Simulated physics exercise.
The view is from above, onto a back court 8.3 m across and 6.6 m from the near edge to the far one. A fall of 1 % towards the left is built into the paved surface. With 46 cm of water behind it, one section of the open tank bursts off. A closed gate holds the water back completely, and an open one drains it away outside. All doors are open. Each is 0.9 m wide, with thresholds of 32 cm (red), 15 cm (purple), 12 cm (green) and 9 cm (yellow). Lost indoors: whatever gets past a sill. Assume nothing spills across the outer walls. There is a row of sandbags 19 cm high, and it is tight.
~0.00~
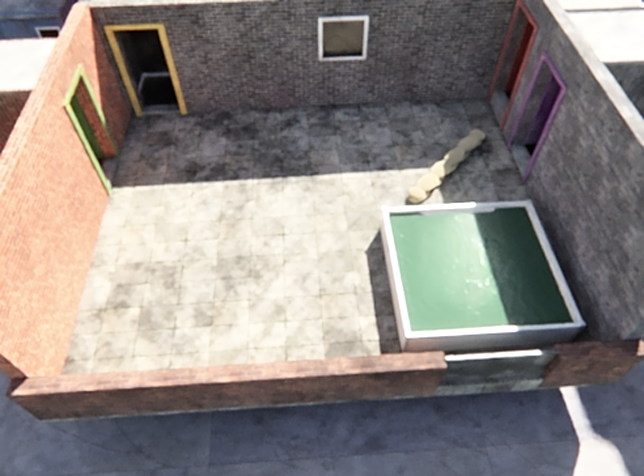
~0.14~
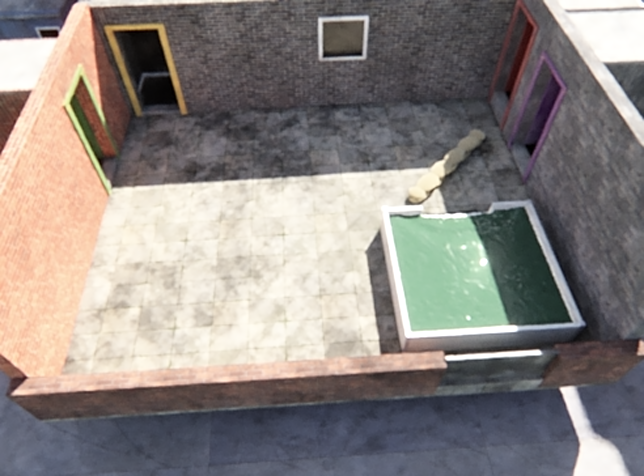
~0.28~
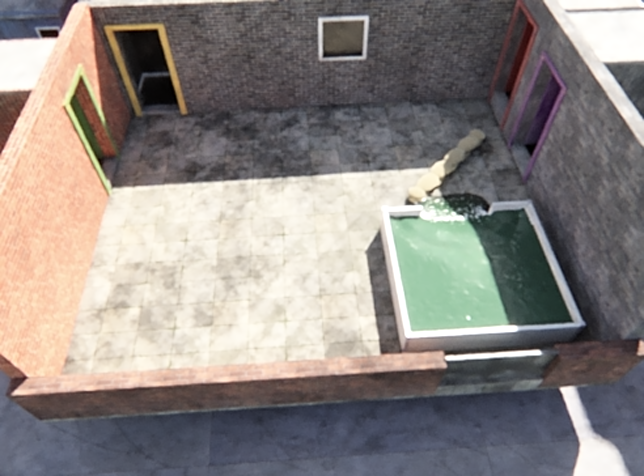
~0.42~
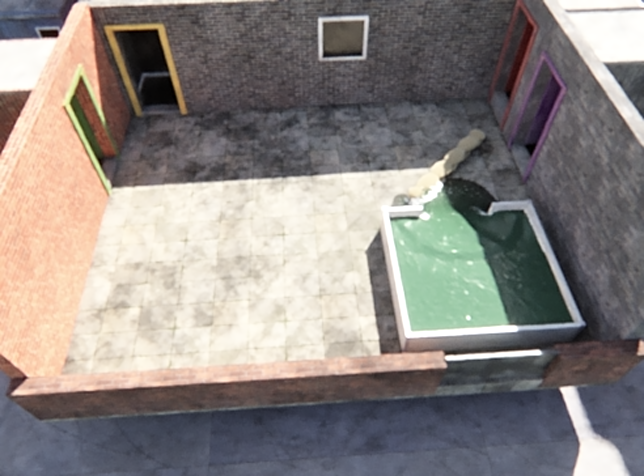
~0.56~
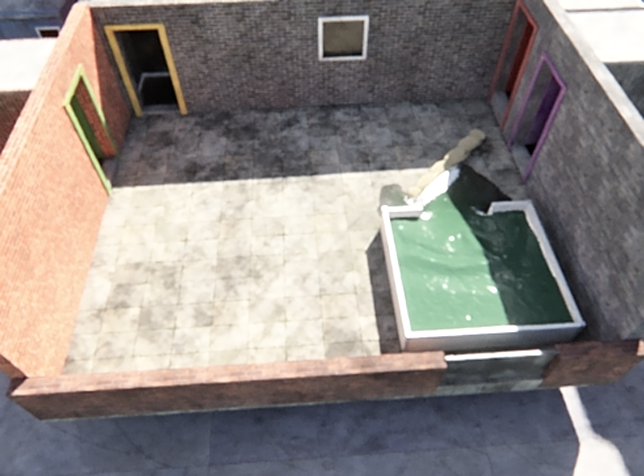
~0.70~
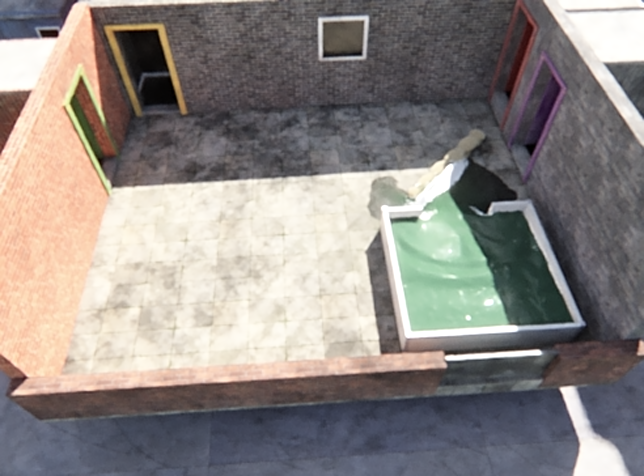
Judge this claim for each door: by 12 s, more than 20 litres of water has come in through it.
Result: The red door lets in less than the limit; the purple door lets in more than the limit; the green door lets in less than the limit; the yellow door lets in less than the limit.
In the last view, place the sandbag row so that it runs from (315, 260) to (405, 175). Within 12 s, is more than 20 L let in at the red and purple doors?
At the red door the limit is not reached, and at the purple door it is not reached.
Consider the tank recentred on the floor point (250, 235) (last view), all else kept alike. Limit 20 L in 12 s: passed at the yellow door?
Against the limit, the yellow door gets more than that.
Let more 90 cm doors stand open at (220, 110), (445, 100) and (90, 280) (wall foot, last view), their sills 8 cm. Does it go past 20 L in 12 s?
The first one doesn't reach it, the second one exceeds it, and the third one doesn't reach it.
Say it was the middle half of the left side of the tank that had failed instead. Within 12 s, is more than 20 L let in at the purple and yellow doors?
At purple the amount is beneath the mark, while at yellow it is higher than the mark.
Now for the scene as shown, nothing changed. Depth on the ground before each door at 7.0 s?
Red 10 cm, purple 17 cm, green 12 cm, yellow 4 cm.
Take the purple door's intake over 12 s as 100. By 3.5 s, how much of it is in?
65 per cent, roughly.
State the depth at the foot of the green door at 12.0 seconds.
Around 9.0 cm deep.
After 1.4 s water covers 15 % of the floor and is deepest (35 cm) near (430, 202); red door not reached, purple door 6 cm at the sill, 0 L in, green door not reached, yellow door not reached.
After 2.2 s water covers 30 % of the floor and is deepest (34 cm) near (430, 202); red door 9 cm at the sill, 0 L in, purple door 26 cm at the sill, 35 L in, green door not reached, yellow door not reached.
After 3.5 s water covers 45 % of the floor and is deepest (27 cm) near (514, 158); red door 16 cm at the sill, 0 L in, purple door 25 cm at the sill, 114 L in, green door not reached, yellow door not reached.
After 7.0 s water covers 65 % of the floor and is deepest (18 cm) near (511, 170); red door 10 cm at the sill, 0 L in, purple door 17 cm at the sill, 176 L in, green door 12 cm at the sill, 0 L in, yellow door 4 cm at the sill, 0 L in.
After 12.0 s water covers 85 % of the floor and is deepest (12 cm) near (602, 360); red door 5 cm at the sill, 0 L in, purple door 9 cm at the sill, 179 L in, green door 9 cm at the sill, 0 L in, yellow door 8 cm at the sill, 1 L in.
